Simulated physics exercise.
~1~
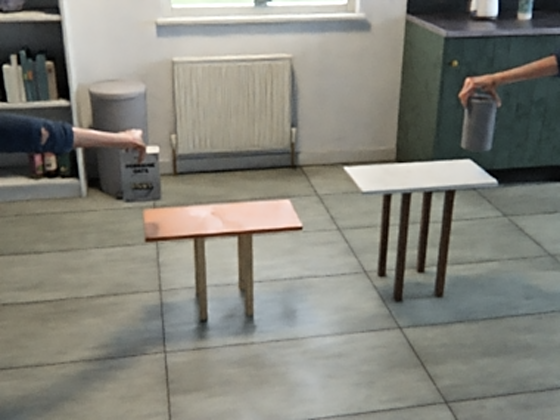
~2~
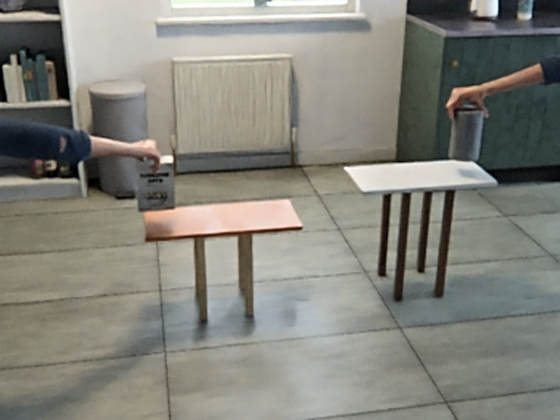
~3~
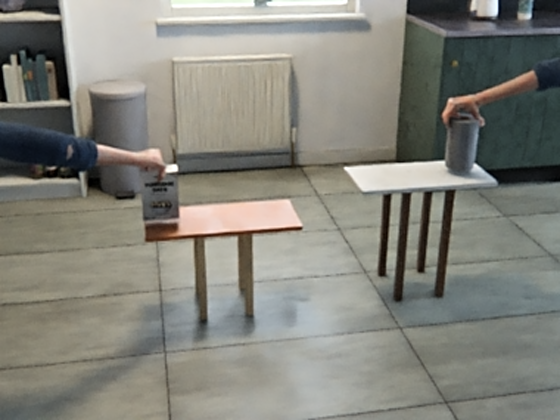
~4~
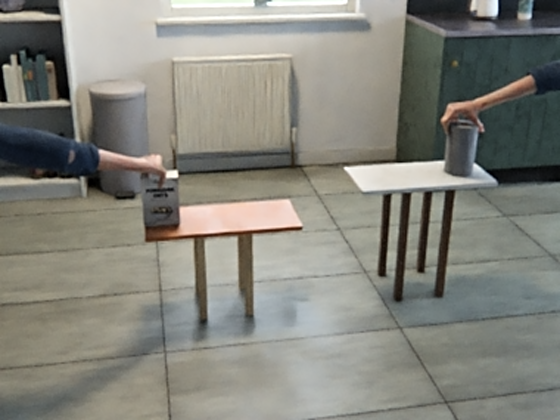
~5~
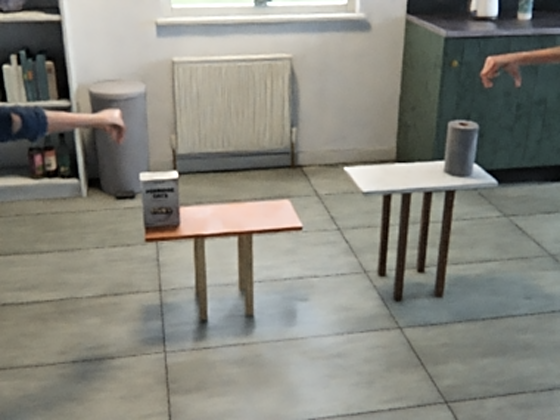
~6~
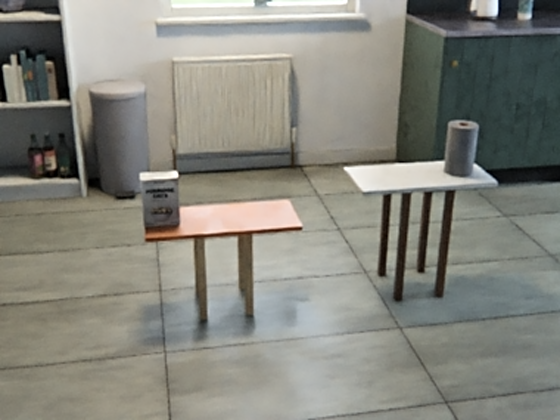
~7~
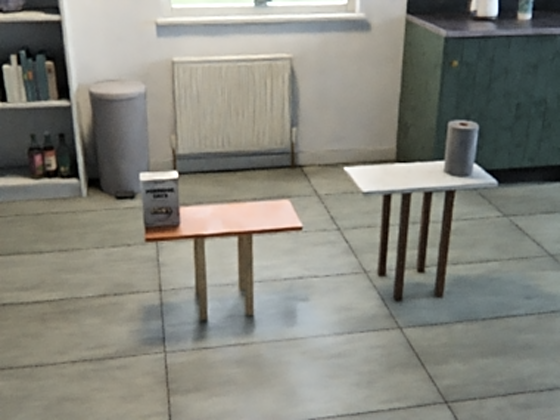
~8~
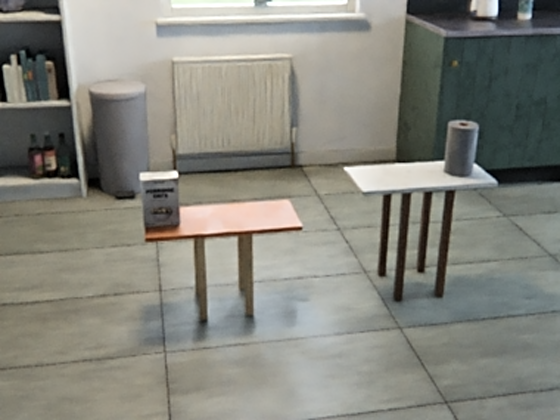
To begin with, two small narrow-footed stands, one orange and one white, stand on a grey tiled floor while a hand reaches in from each side. The left hand holds a grey packet near the orange stand, and the right hand holds a grey roll above the white one. The packet moves right and down onto the left end of the orange top, as the roll is lowered onto the right end of the white top. Both hands then let go and draw back out of view. The packet and roll stay upright, and both stands remain level and still.
